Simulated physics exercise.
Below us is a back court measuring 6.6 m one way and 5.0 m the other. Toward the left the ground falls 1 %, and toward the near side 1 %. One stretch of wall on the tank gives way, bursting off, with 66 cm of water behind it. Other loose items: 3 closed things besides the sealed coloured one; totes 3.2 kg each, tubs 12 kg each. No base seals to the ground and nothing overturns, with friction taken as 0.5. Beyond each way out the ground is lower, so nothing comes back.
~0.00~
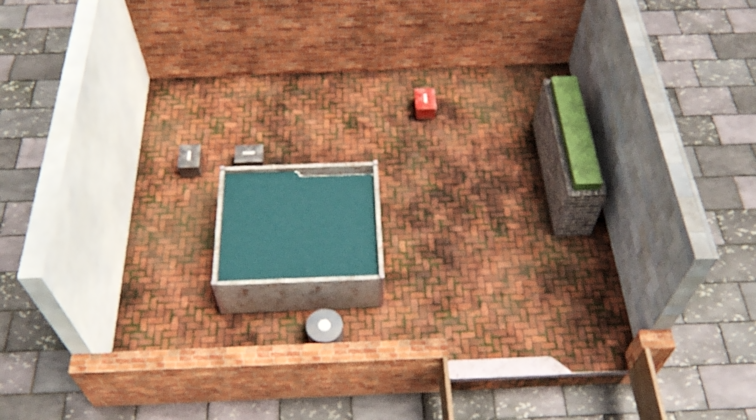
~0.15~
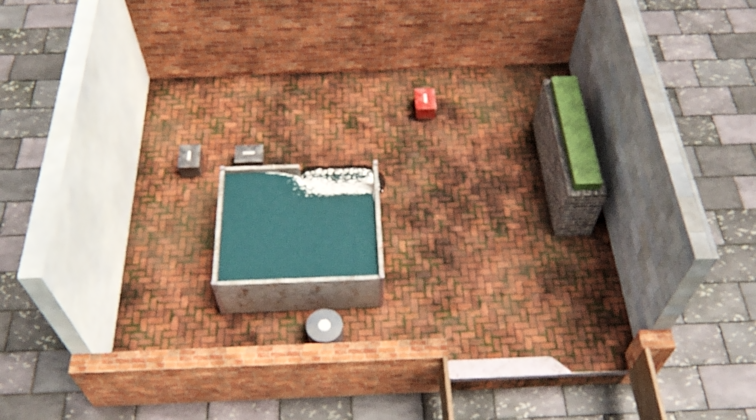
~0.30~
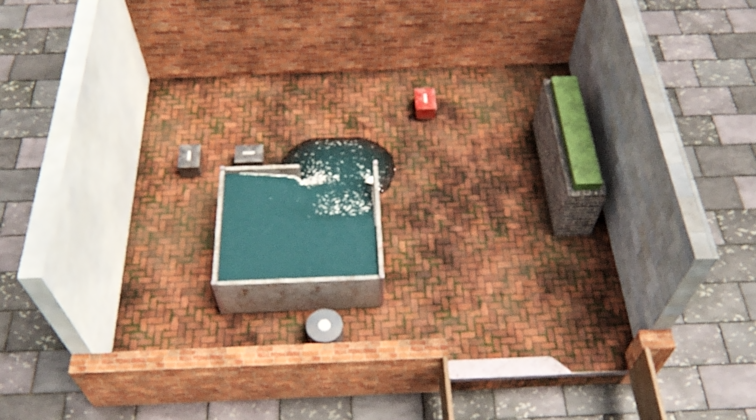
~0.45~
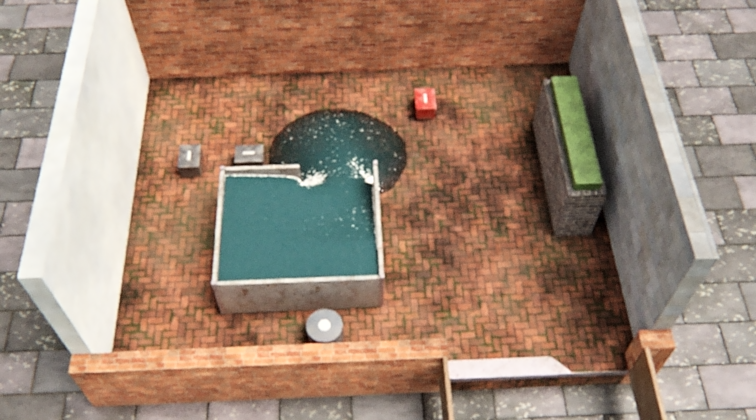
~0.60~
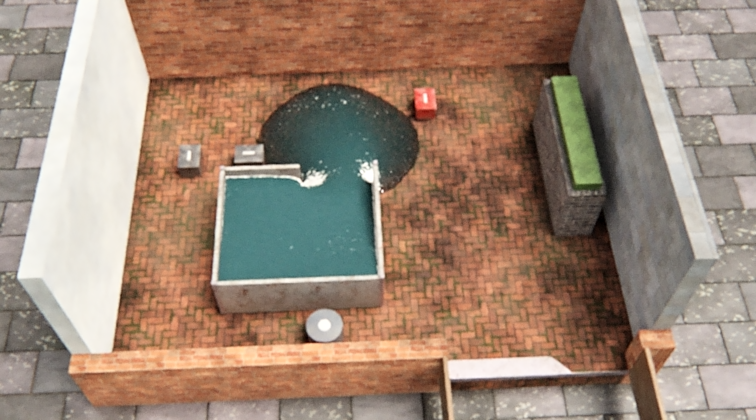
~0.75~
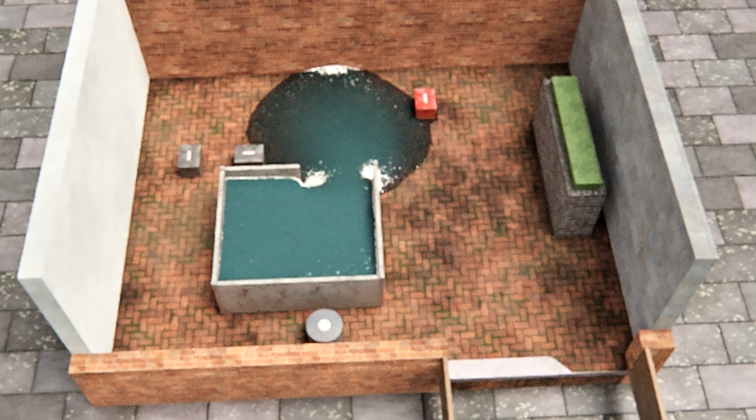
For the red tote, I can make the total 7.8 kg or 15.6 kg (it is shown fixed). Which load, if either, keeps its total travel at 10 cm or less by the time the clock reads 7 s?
Neither one.
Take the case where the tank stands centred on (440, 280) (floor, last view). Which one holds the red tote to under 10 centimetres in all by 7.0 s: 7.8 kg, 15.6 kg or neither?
Result, then: Both fail.
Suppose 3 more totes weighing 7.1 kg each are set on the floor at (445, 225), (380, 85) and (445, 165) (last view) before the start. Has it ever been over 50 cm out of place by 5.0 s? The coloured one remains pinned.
Each in turn: Not that far, further than that, not that far.
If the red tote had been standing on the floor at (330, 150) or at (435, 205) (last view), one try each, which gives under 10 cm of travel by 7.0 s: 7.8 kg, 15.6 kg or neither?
At the first place nothing works, and at the second the small mass does it.
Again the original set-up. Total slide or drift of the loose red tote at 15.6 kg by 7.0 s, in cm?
Close to 400 cm, all told.
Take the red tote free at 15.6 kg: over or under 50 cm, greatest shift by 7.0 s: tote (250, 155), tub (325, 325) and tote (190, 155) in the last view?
First one stays inside, second one stays inside, third one crosses the line.
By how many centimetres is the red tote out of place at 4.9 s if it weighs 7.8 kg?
Close to 200 centimetres.
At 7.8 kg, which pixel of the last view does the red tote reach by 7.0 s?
Pixel estimate: Near (573, 100).
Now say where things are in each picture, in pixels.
The first frame shows the red tote at (425, 98), on the bottom; water covers 3.4 m2; 0 of 4 have shifted.
The second frame shows the red tote at (425, 98), on the bottom; 4.0 m2 under water; 0 of 4 have shifted.
The third frame shows the red tote at (425, 98) rests on the ground; water covers 4.8 m2; 0 of 4 have shifted.
The fourth frame shows the red tote at (425, 98) rests on the ground; water covers 5.8 m2; 0 of 4 have shifted.
The fifth frame shows the red tote at (425, 98), on the bottom; water covers 7.1 m2; 0 of 4 have shifted.
The sixth frame shows the red tote at (425, 98) rests on the ground; 8.3 m2 under water; 0 of 4 have shifted.
After 1.4 s the red tote would be 44 cm from its start with 7.8 kg and 23 cm from its start with 15.6 kg; 8 cm of water round it then.
After 3.1 s the red tote would be 221 cm from its start with 7.8 kg and 192 cm from its start with 15.6 kg; 17 cm of water round it then.
After 4.9 s the red tote would be 220 cm from its start with 7.8 kg and 148 cm from its start with 15.6 kg; 12 cm of water round it then.
After 7.0 s the red tote would be 220 cm from its start with 7.8 kg and 184 cm from its start with 15.6 kg; 6 cm of water round it then.
